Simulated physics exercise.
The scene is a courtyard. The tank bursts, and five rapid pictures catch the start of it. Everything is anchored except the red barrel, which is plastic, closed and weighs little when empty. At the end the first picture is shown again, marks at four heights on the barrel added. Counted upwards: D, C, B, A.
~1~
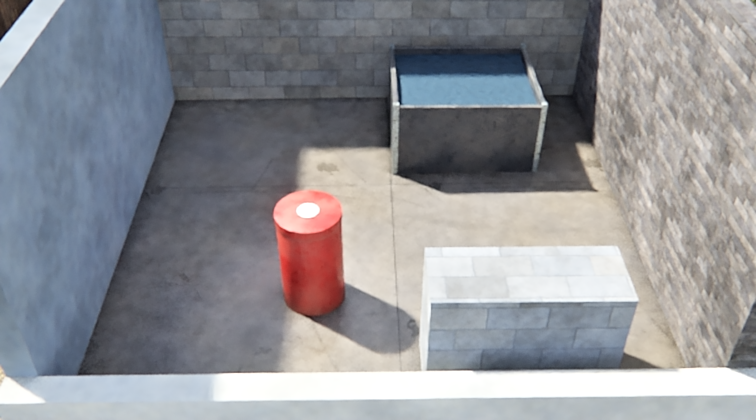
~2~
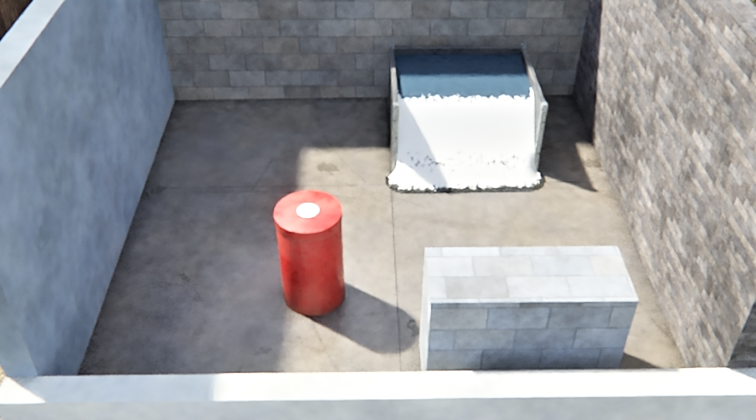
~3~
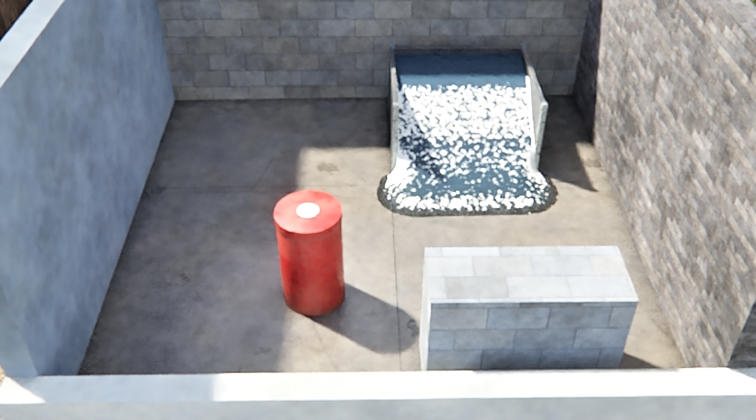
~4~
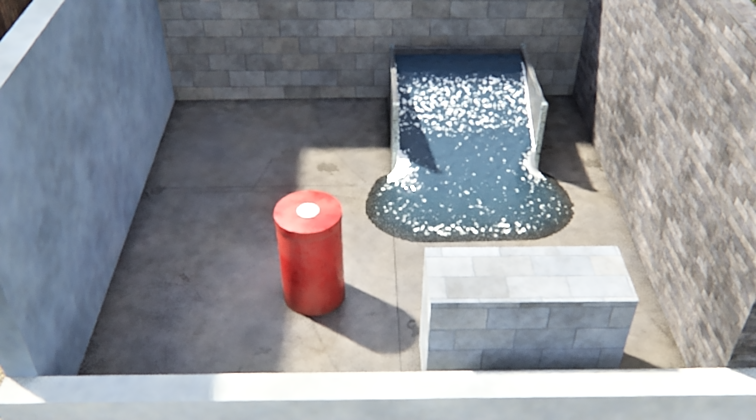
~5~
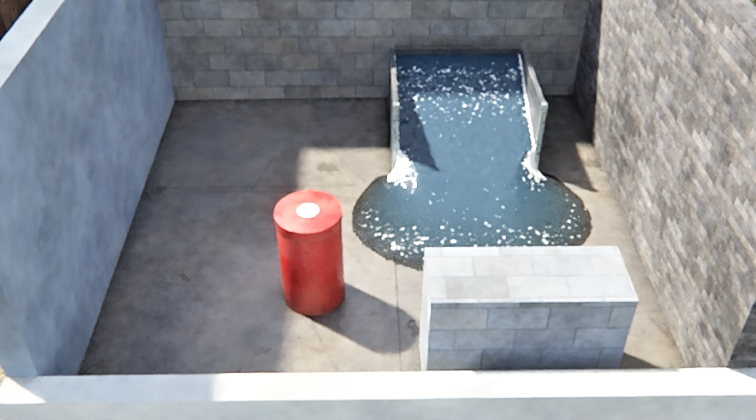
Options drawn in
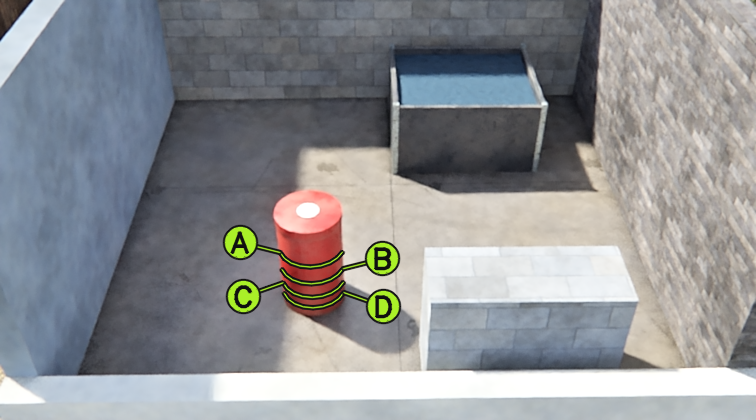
Water pours from the front of a dark tank at the back right, white and foamy at first, then dark blue, spreading in a rounded pool across the floor to the far side of the pale block wall. The walled courtyard, with its grey-brown ground, is seen from above by a still camera. A red barrel stands motionless left of centre, casting a shadow rightward.
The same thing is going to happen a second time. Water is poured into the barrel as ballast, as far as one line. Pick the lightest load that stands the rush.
It is C.
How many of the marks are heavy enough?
Three of them.
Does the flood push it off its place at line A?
No.
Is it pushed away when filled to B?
No, not at all.
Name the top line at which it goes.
It is D.
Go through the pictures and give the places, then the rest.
Lid of the red barrel at (309, 210); tank full, its middle at (463, 81), in the first frame.
Water covers 3 % of the ground, mostly out of sight from here, in the second frame.
Water covers 6 % of the ground, mostly out of sight from here, in the third frame.
In the fourth frame, 10 % of the ground wet, in view closest to the barrel at (384, 222).
Lid of the red barrel at (309, 210); 15 % of the ground wet, in view closest to the barrel at (365, 231), in the fifth frame.
On the marked copy, A at (310, 267); B at (311, 283); C at (312, 297); D at (312, 307); from the bottom up D, C, B, A.
Choosing A, it does not move.
Choosing B, it does not move.
Choosing C, it does not move.
Choosing D, it is pushed about twice its own width away.
